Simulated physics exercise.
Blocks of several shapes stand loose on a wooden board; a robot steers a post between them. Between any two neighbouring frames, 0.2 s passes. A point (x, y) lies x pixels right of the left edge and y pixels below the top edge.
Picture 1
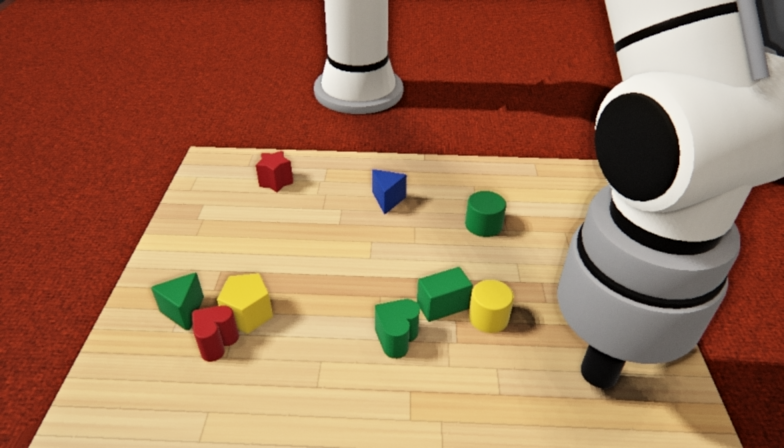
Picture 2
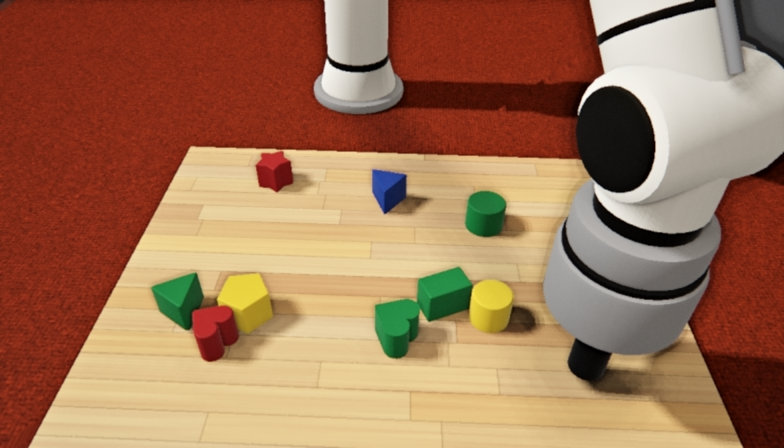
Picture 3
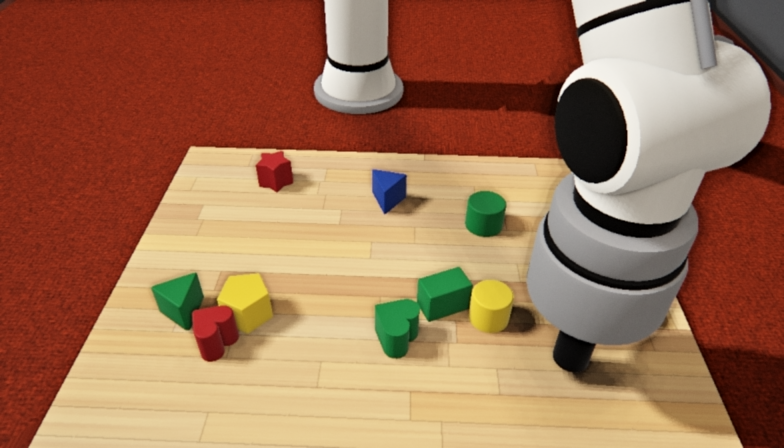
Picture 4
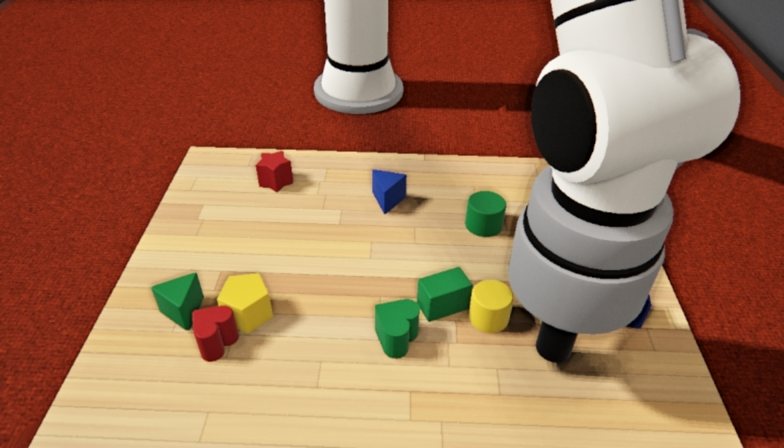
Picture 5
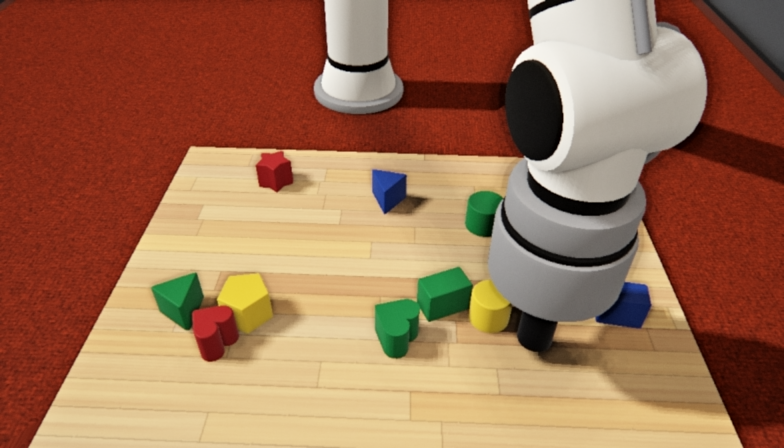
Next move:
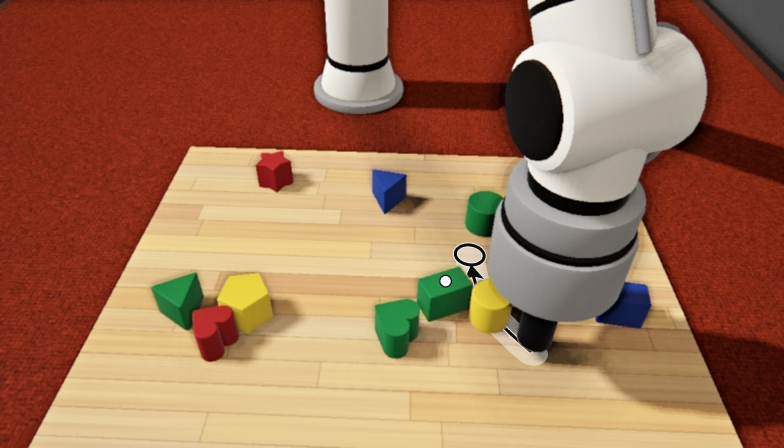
A pale wooden board lies on a red carpeted floor, seen from above at an angle by a still camera. Red, green, yellow and blue blocks stand scattered on it, with hearts near the front and a red star at the back left. From the right, a white and grey robot arm glides its black post leftward and slightly back, nearing the yellow cylinder and uncovering a blue block, while the blocks stay put.
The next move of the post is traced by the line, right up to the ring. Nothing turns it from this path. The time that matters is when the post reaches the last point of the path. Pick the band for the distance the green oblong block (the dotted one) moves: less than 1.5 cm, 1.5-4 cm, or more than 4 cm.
It shifts 1.5 to 4 cm.
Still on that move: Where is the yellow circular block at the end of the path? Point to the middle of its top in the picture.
So, by the moment the path ends, you'll find the top centre of the yellow circular block at (440, 237).
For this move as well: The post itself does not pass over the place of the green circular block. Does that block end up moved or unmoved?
It keeps its position.
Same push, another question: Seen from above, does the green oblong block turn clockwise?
No - that is not the case.
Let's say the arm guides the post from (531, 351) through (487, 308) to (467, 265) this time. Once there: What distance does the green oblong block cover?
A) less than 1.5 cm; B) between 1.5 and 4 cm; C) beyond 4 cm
That would be B.
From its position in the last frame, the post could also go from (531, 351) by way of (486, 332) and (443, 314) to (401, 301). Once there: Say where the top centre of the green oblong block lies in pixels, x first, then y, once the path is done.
I expect it at (410, 253).
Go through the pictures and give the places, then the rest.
Post tip (599, 373); block tops, green oblong block (446, 281); green circular block (487, 201); yellow circular block (493, 293), in the first frame.
Post (586, 366); blocks unchanged, in the second frame.
Post (570, 358); blocks unchanged, in the third frame.
Post (553, 349); blocks unchanged, in the fourth frame.
Post (534, 339); green oblong block (446, 281); green circular block (487, 201); yellow circular block (493, 293), in the fifth frame.
Path on the board, from (531, 351) by way of (497, 319) and (476, 286) to (470, 255); the dot is on the green oblong block.
The first path, step by step. One third of the way, post (499, 306); green oblong block (437, 274), turned 45° anticlockwise; yellow circular block (476, 273).
Two thirds of the way, post (478, 273); green oblong block (428, 268), turned 90° anticlockwise; yellow circular block (450, 247).
At the end, post (472, 242); green oblong block (428, 267), turned 95° anticlockwise; green circular block in place; yellow circular block (440, 237).
